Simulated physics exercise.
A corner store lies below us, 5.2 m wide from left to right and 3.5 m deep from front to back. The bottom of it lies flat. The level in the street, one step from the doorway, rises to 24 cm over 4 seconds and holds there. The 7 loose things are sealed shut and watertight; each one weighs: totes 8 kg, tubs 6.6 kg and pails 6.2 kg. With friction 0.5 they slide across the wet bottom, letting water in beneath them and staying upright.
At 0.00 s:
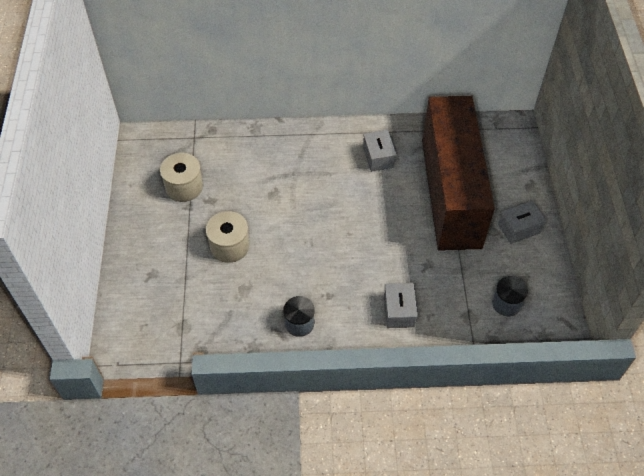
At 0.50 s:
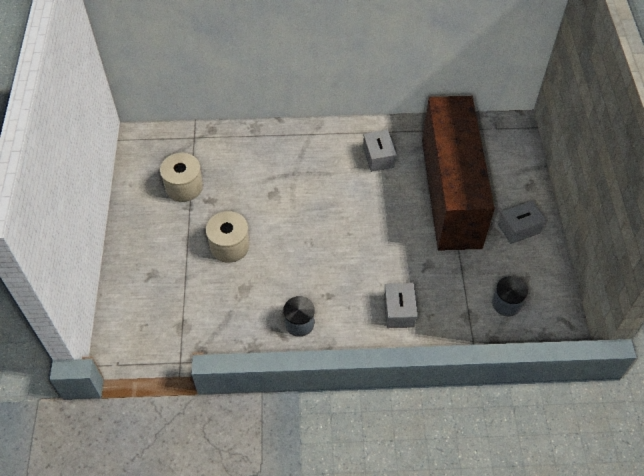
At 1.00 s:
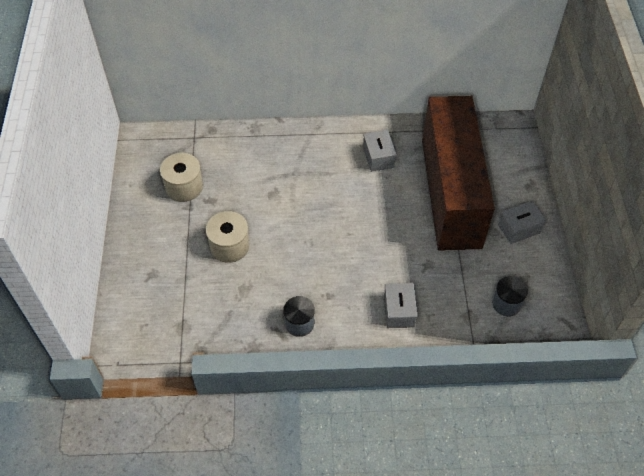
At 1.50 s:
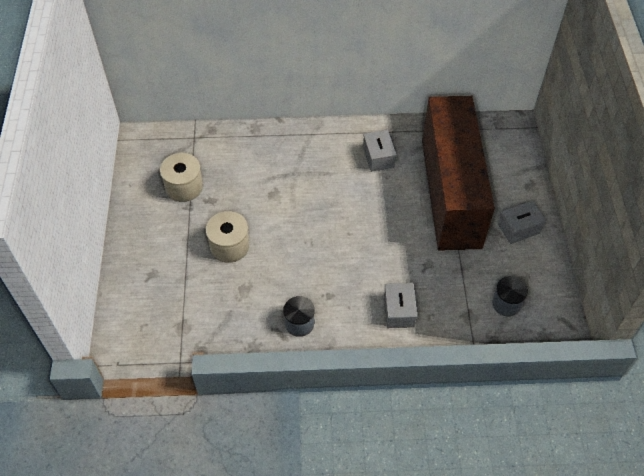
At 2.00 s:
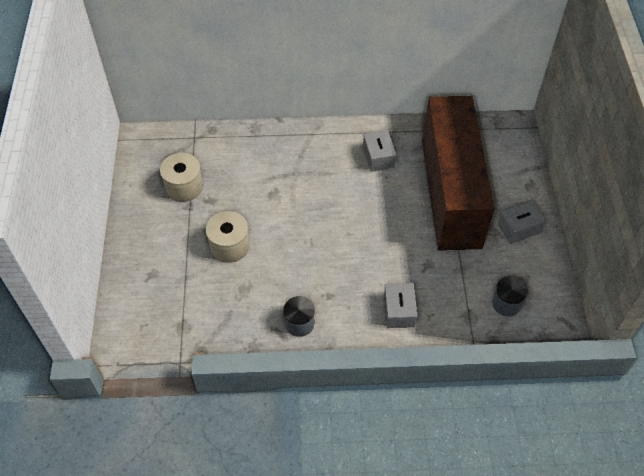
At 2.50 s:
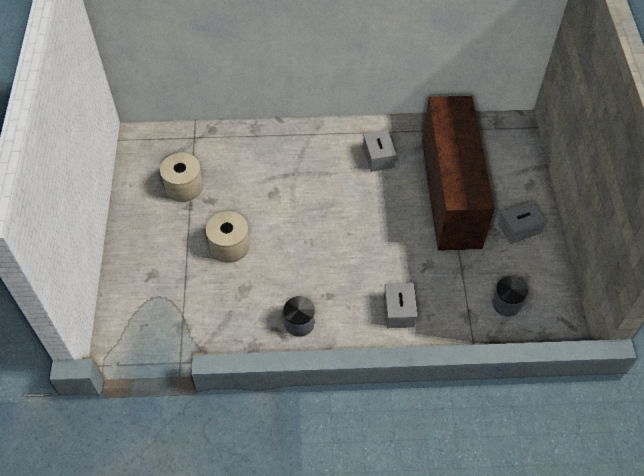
At the start, a walled room seen from above holds two cream tubs, two dark pails, some gray boxes and a long rusty block on a dry floor. Water spreads across the ground outside, then creeps through the doorway at lower left and forms a small patch inside, while the objects stay still.
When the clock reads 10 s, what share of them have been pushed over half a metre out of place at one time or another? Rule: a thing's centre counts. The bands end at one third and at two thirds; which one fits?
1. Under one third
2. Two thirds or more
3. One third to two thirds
3.
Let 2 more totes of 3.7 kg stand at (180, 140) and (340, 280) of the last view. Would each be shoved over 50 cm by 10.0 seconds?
One by one: Above; below.
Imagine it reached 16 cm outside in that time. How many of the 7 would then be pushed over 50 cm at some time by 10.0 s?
Result: 2.
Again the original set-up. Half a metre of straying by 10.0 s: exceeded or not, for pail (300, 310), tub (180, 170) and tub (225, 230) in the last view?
So that's inside it for the first, beyond it for the second and beyond it for the last.
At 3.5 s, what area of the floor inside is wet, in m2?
Roughly 3.0 m2 of it is wet.
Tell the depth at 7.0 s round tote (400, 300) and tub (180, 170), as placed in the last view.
Close to 0 and 10 centimetres.
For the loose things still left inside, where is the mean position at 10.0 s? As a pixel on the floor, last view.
It works out to somewhere near (423, 243) on the floor.
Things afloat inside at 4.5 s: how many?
Count: 0.
After 3.5 s 0 of 7 are over 50 cm from their spots; 0 afloat.
After 4.5 s 0 of 7 are over 50 cm from their spots; 0 afloat.
After 7.0 s 2 of 7 are over 50 cm from their spots; 2 afloat.
After 10.0 s 3 of 7 are over 50 cm from their spots, and 3 have been at some point; 3 afloat.
